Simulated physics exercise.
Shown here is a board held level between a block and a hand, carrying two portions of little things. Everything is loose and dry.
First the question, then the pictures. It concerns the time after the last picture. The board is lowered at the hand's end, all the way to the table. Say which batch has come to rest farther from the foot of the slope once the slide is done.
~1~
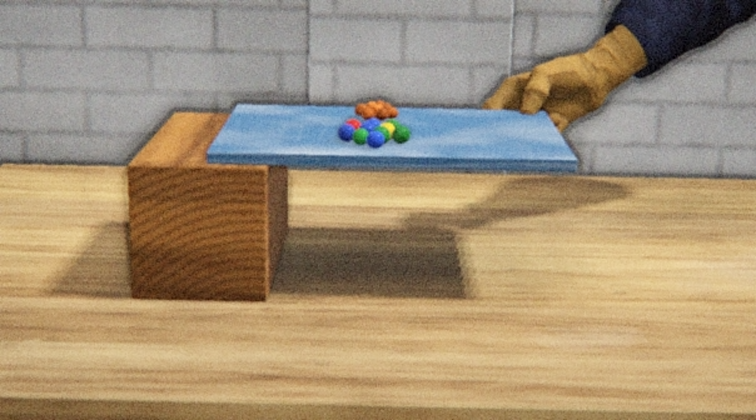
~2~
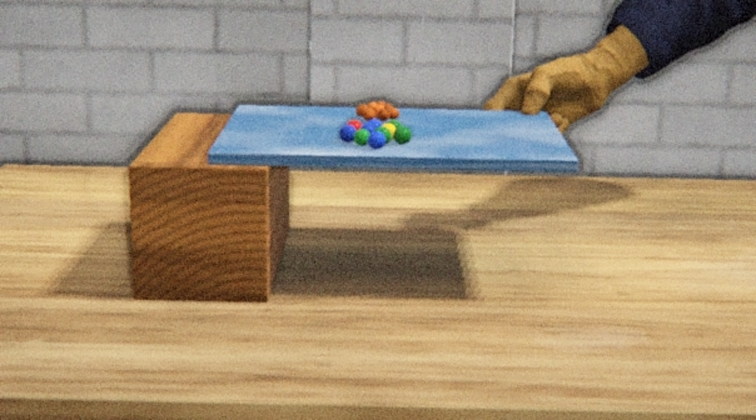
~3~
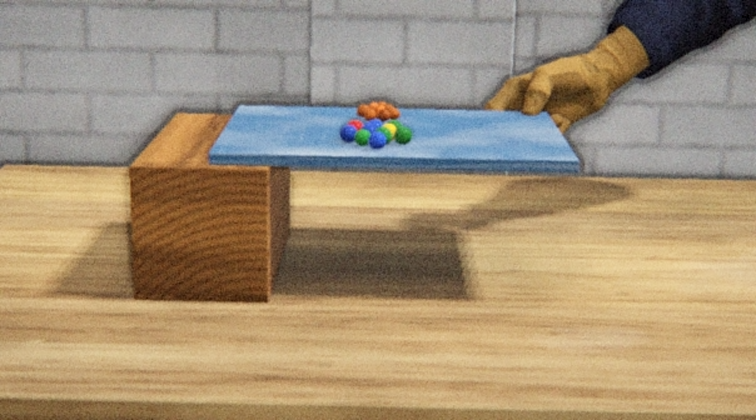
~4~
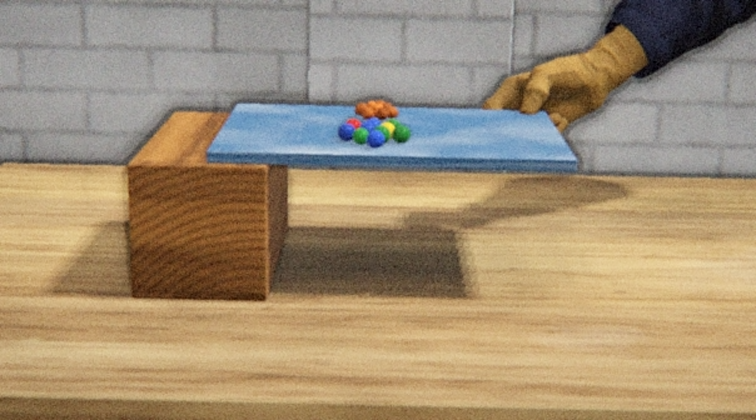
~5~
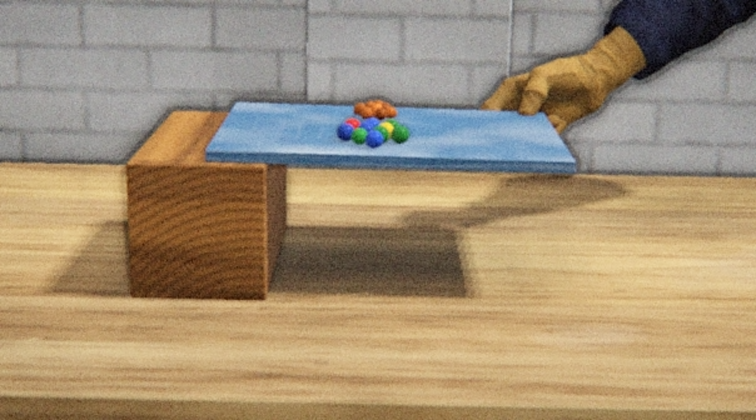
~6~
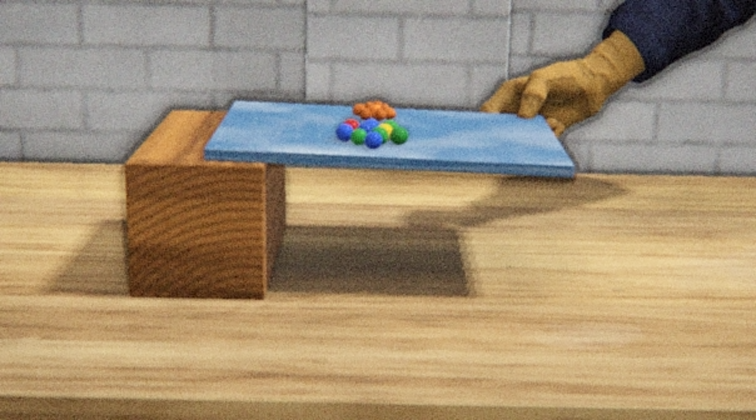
The batch farther from the foot is the front one.
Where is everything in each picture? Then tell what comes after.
The first picture shows held end of the board near (565, 163), level; block near (217, 199), nearly half as high as the board is long; near batch near (367, 132), a few glass marbles; far batch near (376, 111), a few coated peanuts.
The second picture shows held end of the board near (566, 164), level; far batch near (378, 112).
The third picture shows held end of the board near (567, 164), level; near batch near (369, 133).
The fourth picture shows held end of the board near (565, 163), level; far batch near (376, 111).
The fifth picture shows held end of the board near (563, 165), down by 1°; near batch near (366, 132).
The sixth picture shows held end of the board near (562, 169), down by 2°; block near (214, 197); near batch near (365, 132), not moving; far batch near (374, 111), not moving.
Then, 0.48 s on from there, board sloping at 12°; near batch the whole lot still on the board; far batch the whole lot still on the board.
Then, 1.00 s on from there, board sloping at 24°; near batch mostly less than half a board's length out; far batch the whole lot still on the board.
Then, 1.62 s on from there, board resting at 27°; near batch mostly one to two board lengths out; far batch mostly up to a board's length out.
In the end, board resting at 27°; near batch mostly more than two board lengths out, near half gone off the table; far batch mostly up to a board's length out; the near batch has gone farther.
